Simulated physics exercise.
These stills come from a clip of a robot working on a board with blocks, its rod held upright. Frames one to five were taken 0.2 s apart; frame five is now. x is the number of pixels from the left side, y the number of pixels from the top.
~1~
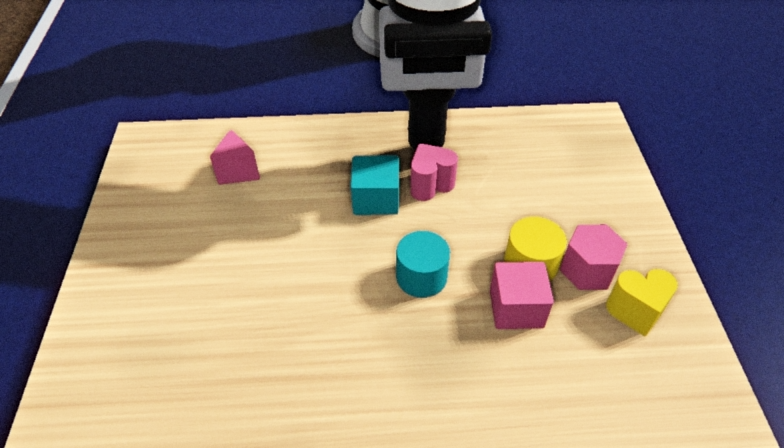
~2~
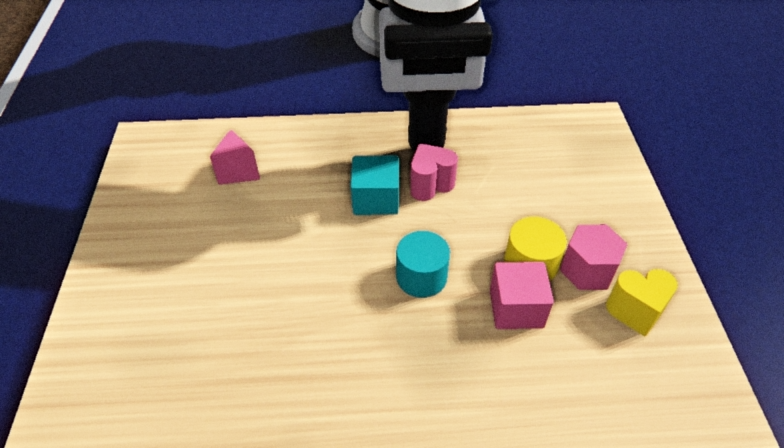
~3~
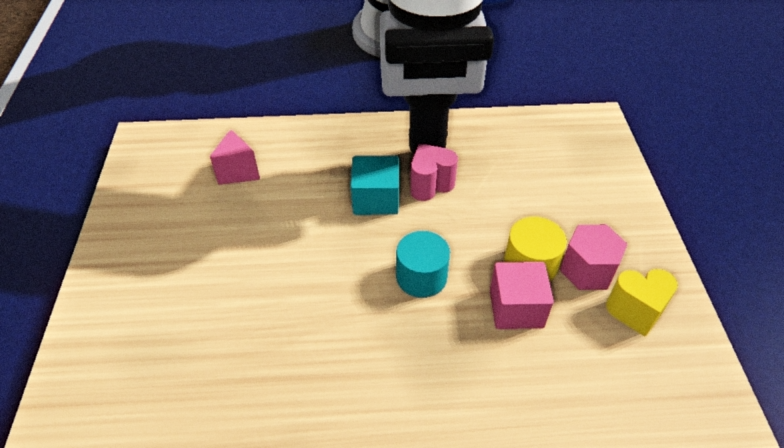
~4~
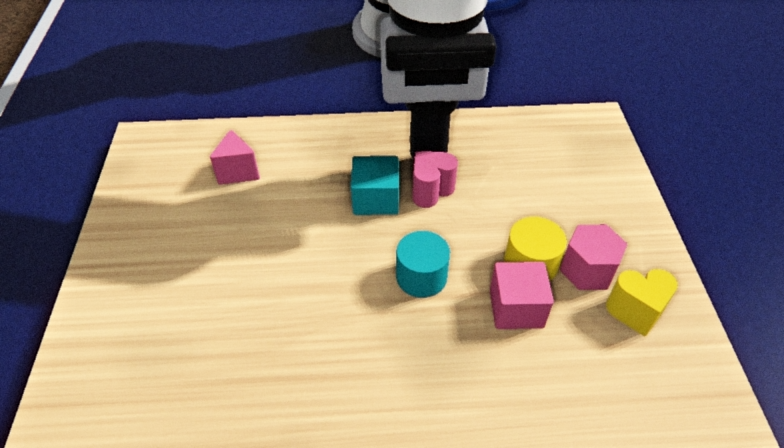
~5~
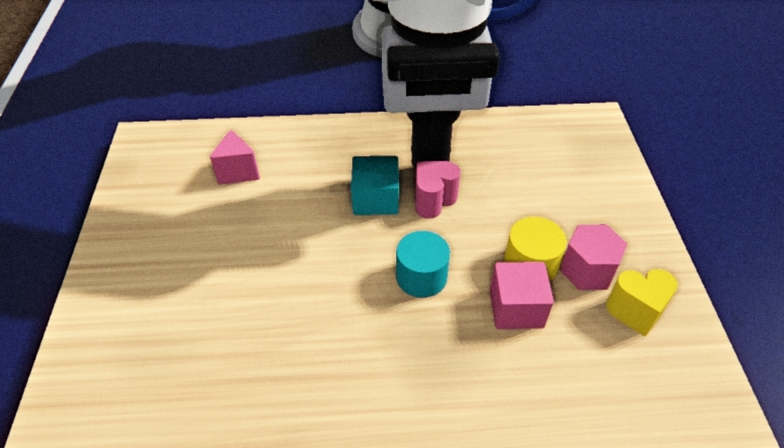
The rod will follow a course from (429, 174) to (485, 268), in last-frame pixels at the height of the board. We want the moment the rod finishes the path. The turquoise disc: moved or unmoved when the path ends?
That block is going to get moved.
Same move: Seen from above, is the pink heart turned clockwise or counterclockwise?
With the clock.
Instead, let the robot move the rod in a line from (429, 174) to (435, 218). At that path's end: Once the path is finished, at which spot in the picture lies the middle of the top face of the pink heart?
The centre of its top will be at (447, 221).
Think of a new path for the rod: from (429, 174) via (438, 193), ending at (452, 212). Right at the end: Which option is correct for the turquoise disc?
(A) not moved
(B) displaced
Correct choice: A.
On the path given first. One third of the way, rod at (448, 193); pink heart at (447, 206), turned 10° clockwise.
Two thirds of the way, rod at (467, 224); turquoise disc at (414, 270); pink heart at (454, 239), turned 40° clockwise.
At the end, rod at (488, 258); turquoise disc at (404, 281); pink heart at (455, 262), turned 60° clockwise; yellow disc in place.
